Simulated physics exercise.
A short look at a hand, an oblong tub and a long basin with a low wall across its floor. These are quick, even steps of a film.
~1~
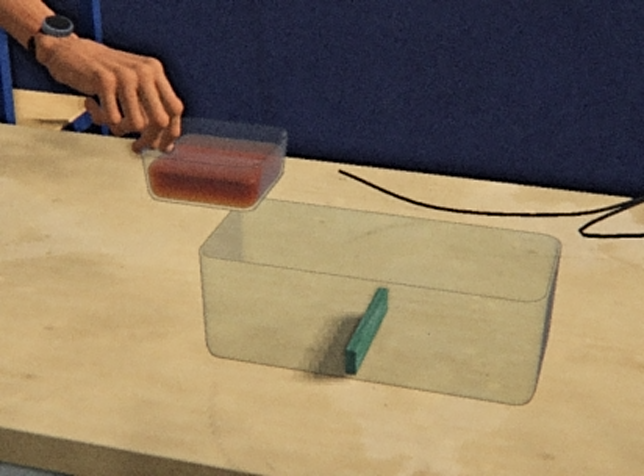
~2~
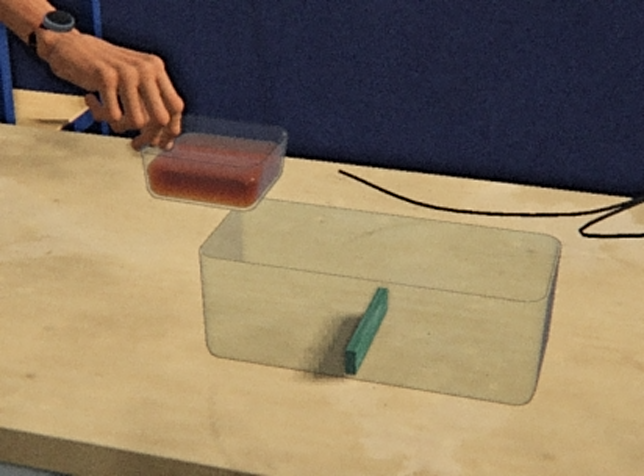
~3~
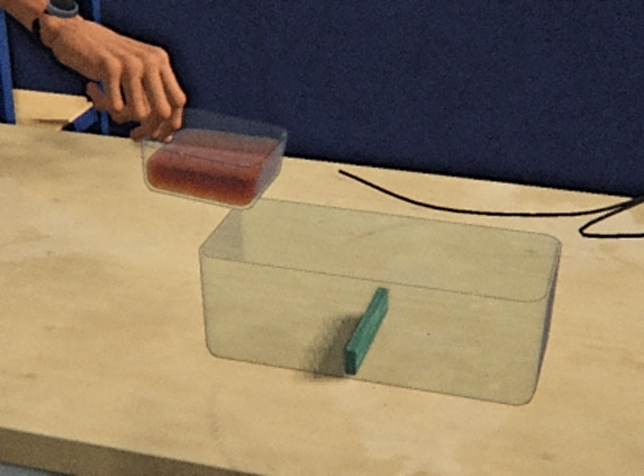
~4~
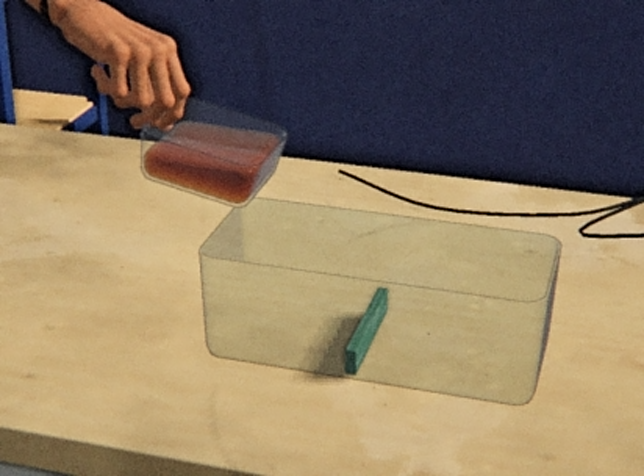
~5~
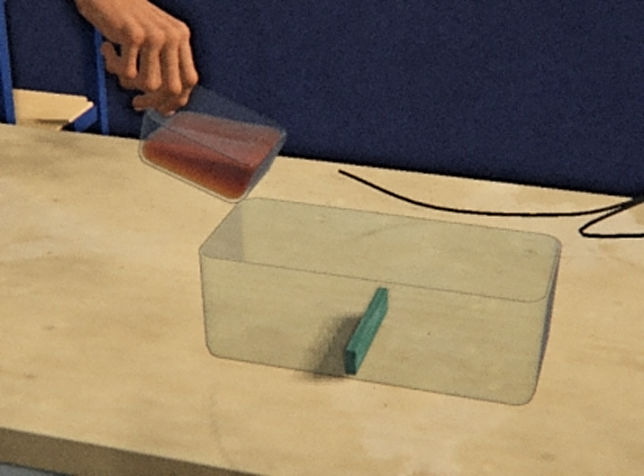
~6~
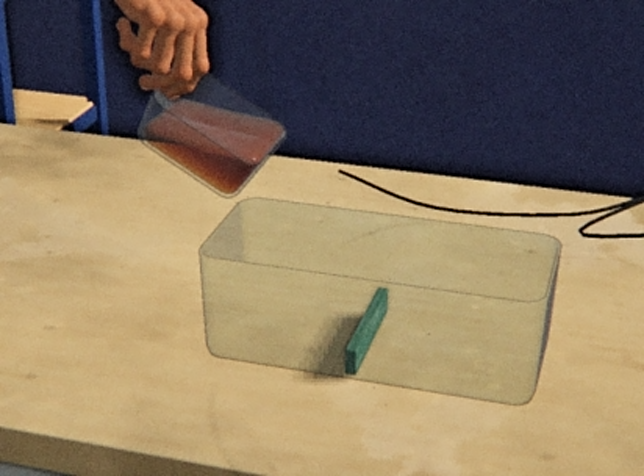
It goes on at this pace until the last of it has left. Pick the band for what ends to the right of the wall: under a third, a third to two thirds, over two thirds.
It comes to between a third and two thirds.
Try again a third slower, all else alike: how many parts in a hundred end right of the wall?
Roughly 30 in a hundred.
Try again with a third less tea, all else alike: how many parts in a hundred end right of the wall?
Some 15 per cent.
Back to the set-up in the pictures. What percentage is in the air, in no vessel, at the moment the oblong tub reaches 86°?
It comes to 55 per cent or so.
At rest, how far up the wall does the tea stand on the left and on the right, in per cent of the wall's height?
The left part 30 per cent, the right part 30.
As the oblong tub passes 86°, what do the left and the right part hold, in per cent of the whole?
Left: 25 %. Right: 0 %.
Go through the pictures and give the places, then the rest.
In the first frame, tilt 0°; pouring edge (274, 150); surface from (165, 149) to (273, 161); the long basin's rim runs from (221, 226) to (554, 271); the wall's top is at (368, 319).
In the second frame, tilt 1°; pouring edge (274, 151); surface from (165, 147) to (273, 160).
In the third frame, tilt 5°; pouring edge (274, 151); surface from (164, 143) to (272, 156).
In the fourth frame, tilt 12°; pouring edge (274, 151); surface from (162, 135) to (272, 151).
In the fifth frame, tilt 20°; pouring edge (273, 151); surface from (160, 125) to (273, 146).
In the sixth frame, tilt 30°; pouring edge (273, 151); surface from (161, 111) to (276, 139); 2 per cent is over the edge.
A moment on, the oblong tub is tipped on its side and 19 per cent is still to pour, 27 is left of the wall and 0 right of it.
Next, the oblong tub is tipped right over and 2 per cent is still to pour, 41 is left of the wall and 51 right of it.
Then the oblong tub is tipped right over and 0 per cent is still to pour, 49 is left of the wall and 49 right of it.
Later the oblong tub is tipped right over and 0 per cent is still to pour, 50 is left of the wall and 48 right of it.
Finally, 50 per cent lies left of the wall, 48 right of it and 2 outside.
